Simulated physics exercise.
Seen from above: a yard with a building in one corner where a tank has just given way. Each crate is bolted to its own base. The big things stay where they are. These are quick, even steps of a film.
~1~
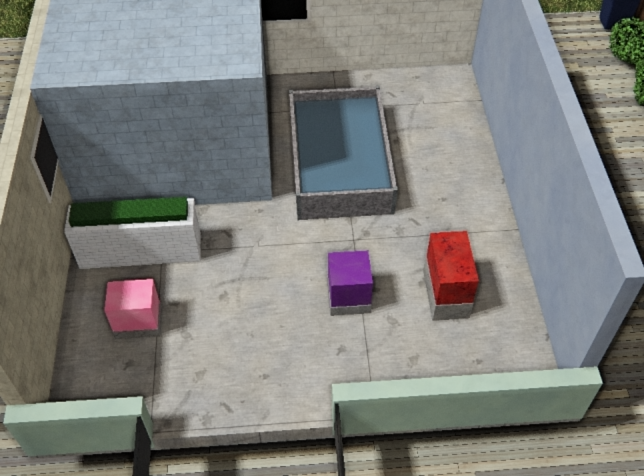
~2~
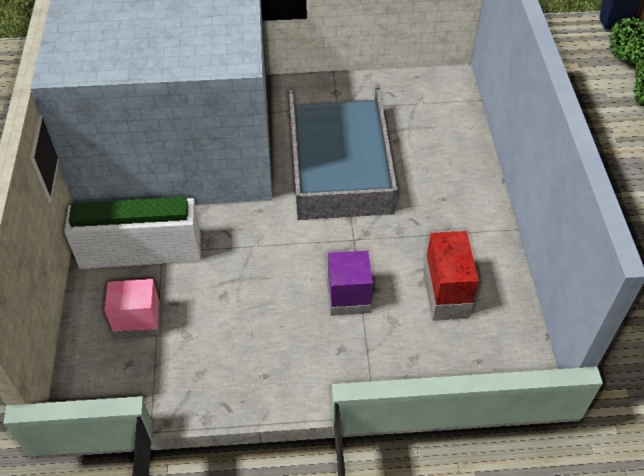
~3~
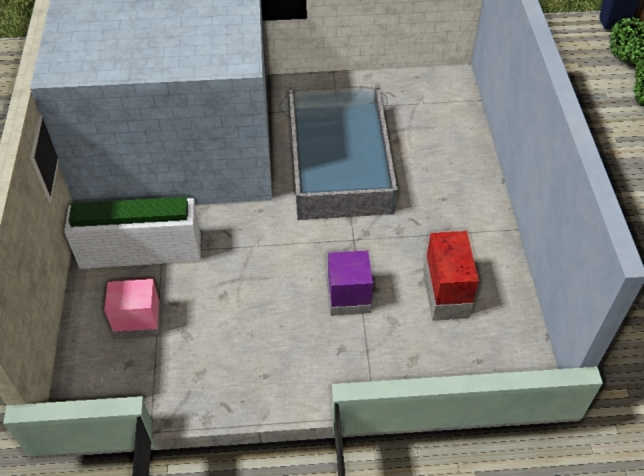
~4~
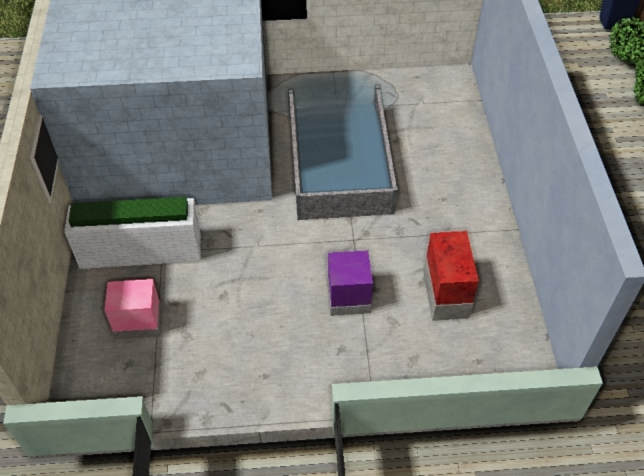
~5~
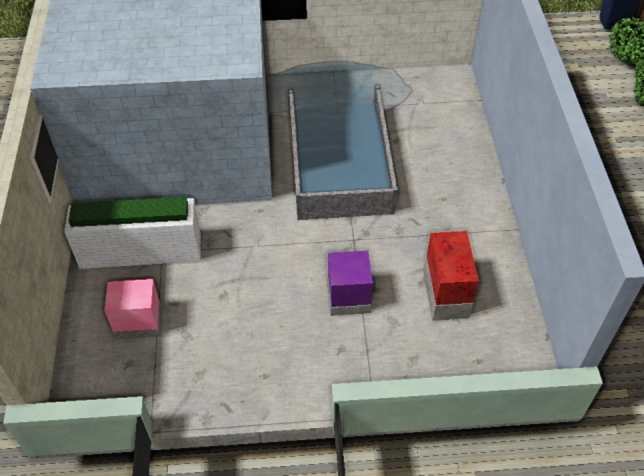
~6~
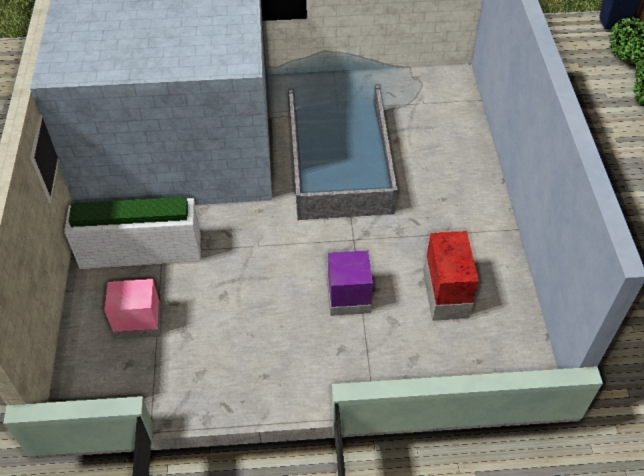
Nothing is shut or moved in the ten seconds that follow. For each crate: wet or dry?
One by one: The red crate keeps dry; the purple crate keeps dry; the pink crate keeps dry.
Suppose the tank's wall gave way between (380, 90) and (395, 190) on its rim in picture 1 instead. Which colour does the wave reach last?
I say the pink crate.
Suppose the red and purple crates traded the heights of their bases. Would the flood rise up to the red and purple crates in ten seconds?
One by one: The red crate is safe, the purple crate escapes it.
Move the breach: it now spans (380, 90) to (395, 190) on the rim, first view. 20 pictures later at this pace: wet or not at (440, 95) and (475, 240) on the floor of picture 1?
One after the other: Flooded, wet.
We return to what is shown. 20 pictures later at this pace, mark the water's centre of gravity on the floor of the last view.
At about (364, 129).
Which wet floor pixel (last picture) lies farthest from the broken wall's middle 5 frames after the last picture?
Around (461, 65).
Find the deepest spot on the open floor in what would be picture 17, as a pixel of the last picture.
Near (271, 76).
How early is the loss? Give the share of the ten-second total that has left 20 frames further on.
Near 0 in a hundred.
A moment on, water covers 10 % of the floor; the red crate not reached, the purple crate not reached, the pink crate not reached.
Next, water covers 15 % of the floor; the red crate not reached, the purple crate not reached, the pink crate not reached.
Then, water covers 35 % of the floor; the red crate not reached, the purple crate water round its plinth, the pink crate not reached.
Later, water covers 70 % of the floor; the red crate water round its plinth, the purple crate water round its plinth, the pink crate water round its plinth.
In the end, water covers 85 % of the floor; the red crate stayed above the water, the purple crate stayed above the water, the pink crate stayed above the water.
